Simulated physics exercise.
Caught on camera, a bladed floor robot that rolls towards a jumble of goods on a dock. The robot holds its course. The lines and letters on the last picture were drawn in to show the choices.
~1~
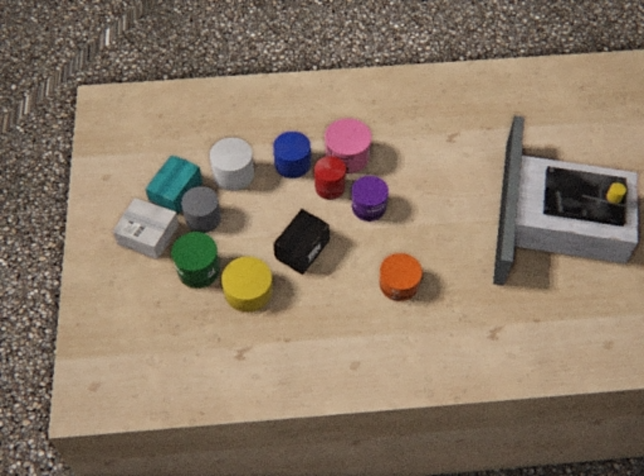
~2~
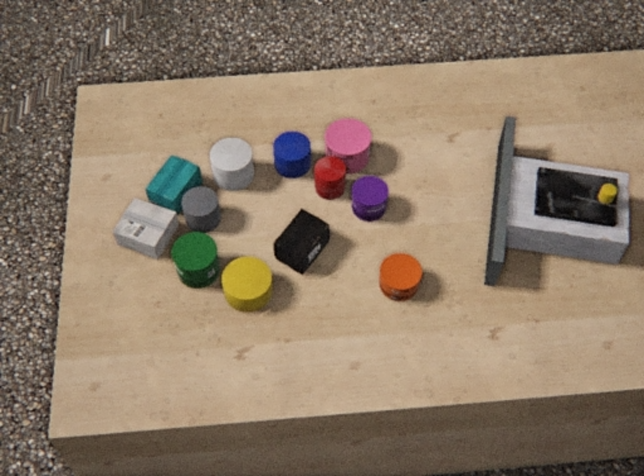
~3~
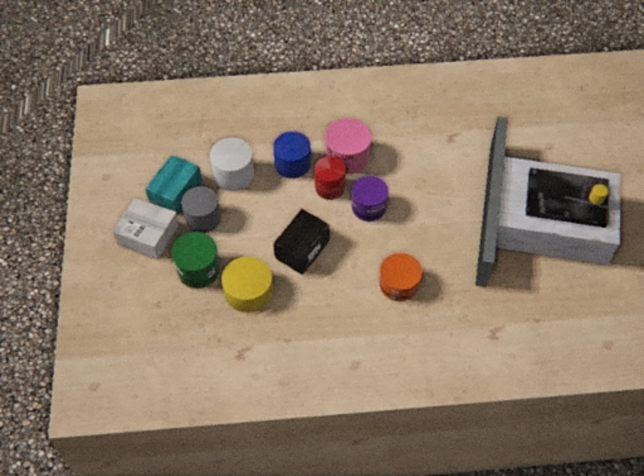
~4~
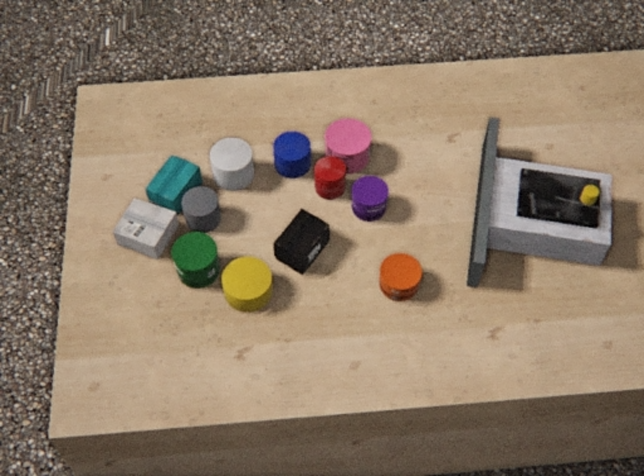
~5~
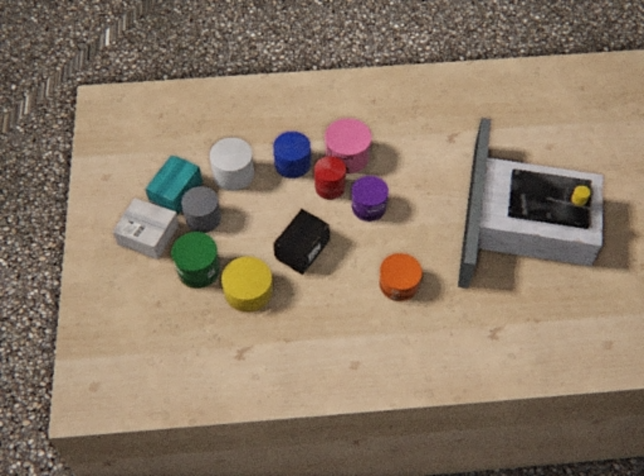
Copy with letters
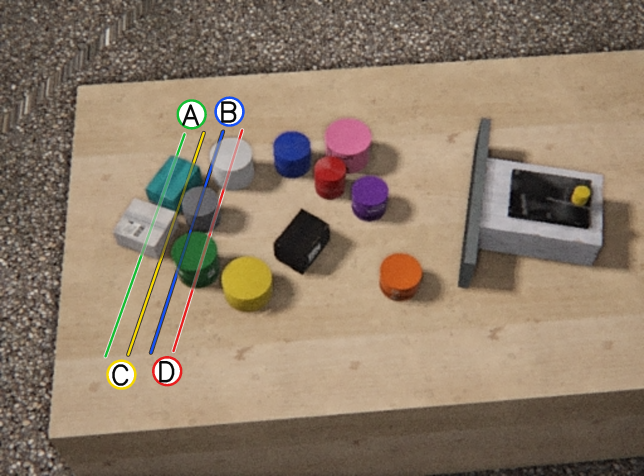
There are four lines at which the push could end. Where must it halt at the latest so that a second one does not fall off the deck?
As far as mark A.
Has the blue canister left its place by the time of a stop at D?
Yes.
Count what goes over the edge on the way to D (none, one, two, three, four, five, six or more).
By then, none.
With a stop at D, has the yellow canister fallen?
No.
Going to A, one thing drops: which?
It is the white box.
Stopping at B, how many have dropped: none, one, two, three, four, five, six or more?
By then, none.
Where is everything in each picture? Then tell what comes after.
The first frame shows turquoise box (174, 185); orange pail (400, 278); pink pail (348, 146).
The second frame shows robot (570, 194); purple pail (369, 199).
The third frame shows robot (561, 195); white box (146, 229).
The fourth frame shows robot (552, 196); green pail (197, 261).
The fifth frame shows robot (544, 196); yellow canister (248, 285); blue canister (292, 155); black box (302, 242).
On the copy, A at (148, 236); B at (190, 233); C at (169, 235); D at (210, 232).
On A. First, robot (424, 205); pink pail (344, 146); orange pail (320, 271).
Then, robot (304, 214); white box (131, 231); turquoise box (153, 183).
Finally, robot (210, 220); white box over the edge; green pail (66, 268); one fallen.
By contrast, B is within the limit but short; C is within the limit but short; D is within the limit but short.
